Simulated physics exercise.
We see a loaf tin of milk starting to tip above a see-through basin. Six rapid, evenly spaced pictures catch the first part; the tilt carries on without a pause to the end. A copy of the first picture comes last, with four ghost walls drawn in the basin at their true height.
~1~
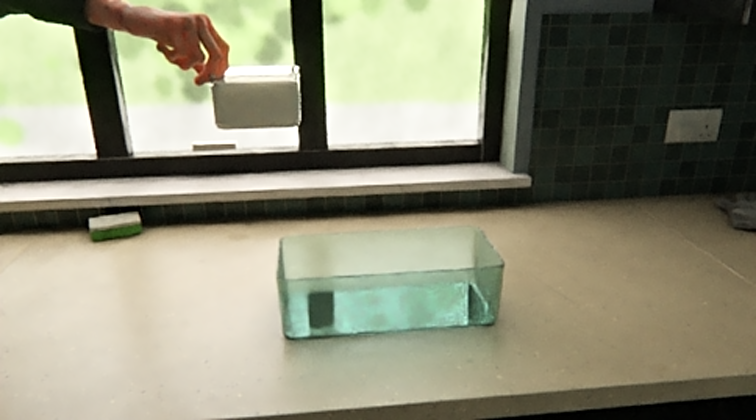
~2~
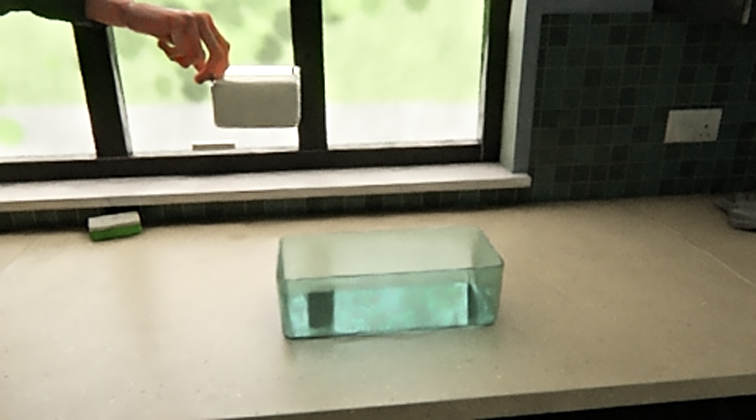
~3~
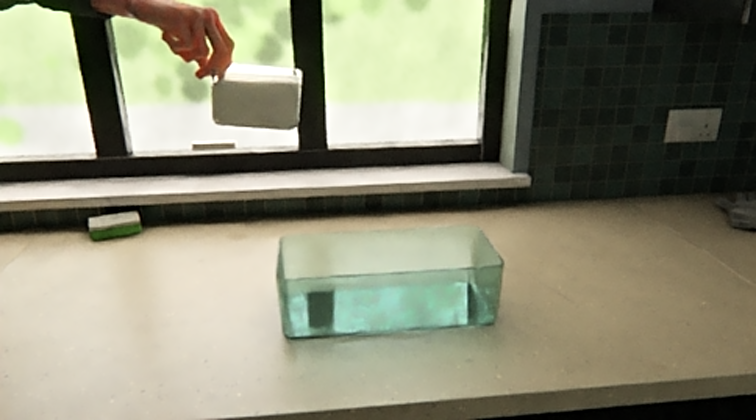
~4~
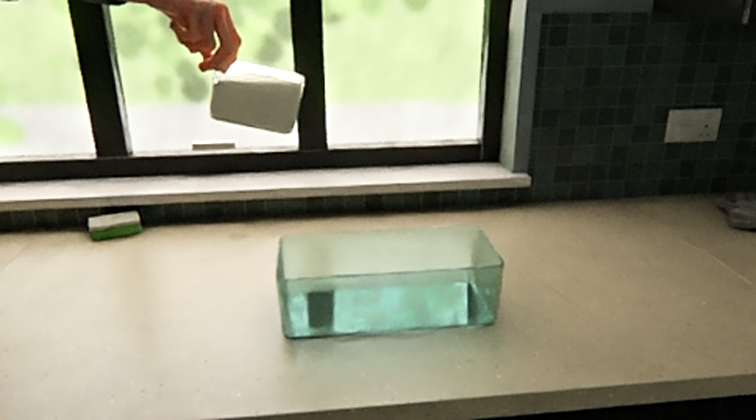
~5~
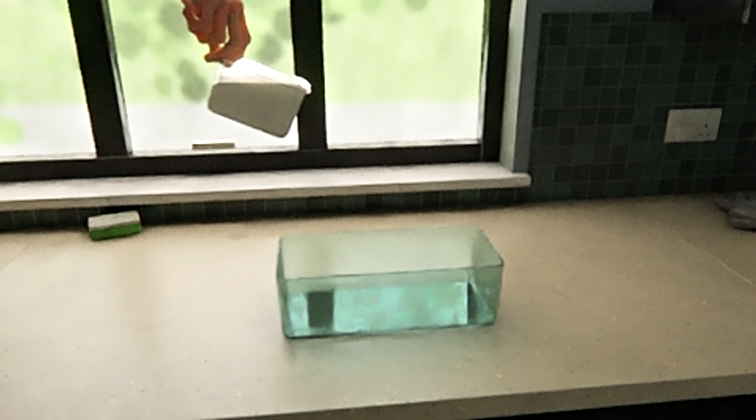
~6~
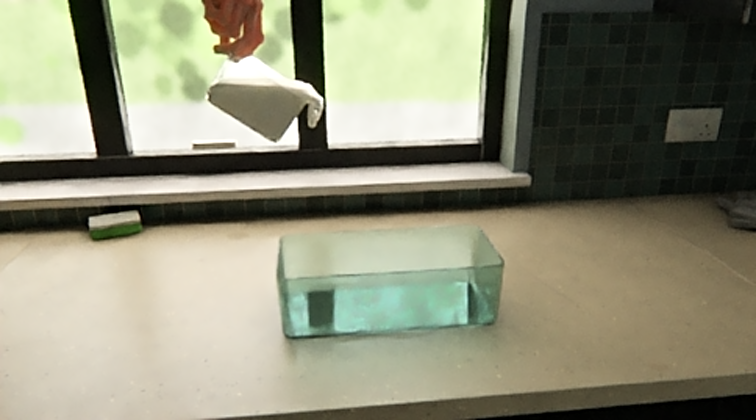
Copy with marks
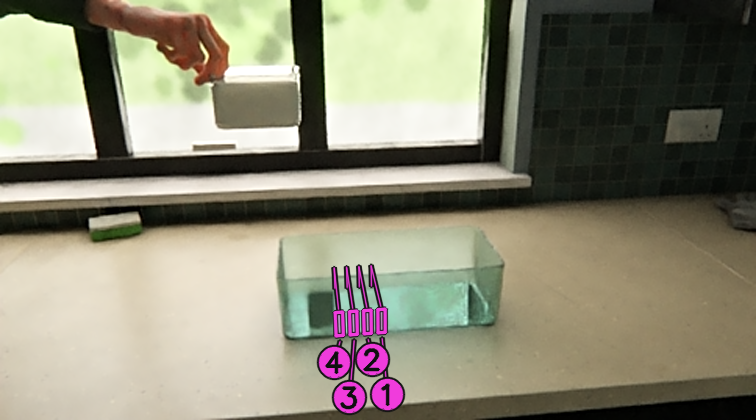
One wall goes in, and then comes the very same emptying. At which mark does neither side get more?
The answer is position 1.
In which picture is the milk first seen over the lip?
Picture 5.
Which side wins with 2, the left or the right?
The right one.
In magenta, 1 at (382, 338); 2 at (368, 339); 3 at (354, 340); 4 at (340, 341).
For position 1, about 50 % ends left of the wall and 46 % right of it; 4 % is lost outside.
For position 2, about 30 % ends left of the wall and 67 % right of it; 3 % is lost outside.
For position 3, about 23 % ends left of the wall and 72 % right of it; 4 % is lost outside.
For position 4, about 18 % ends left of the wall and 78 % right of it; 4 % is lost outside.
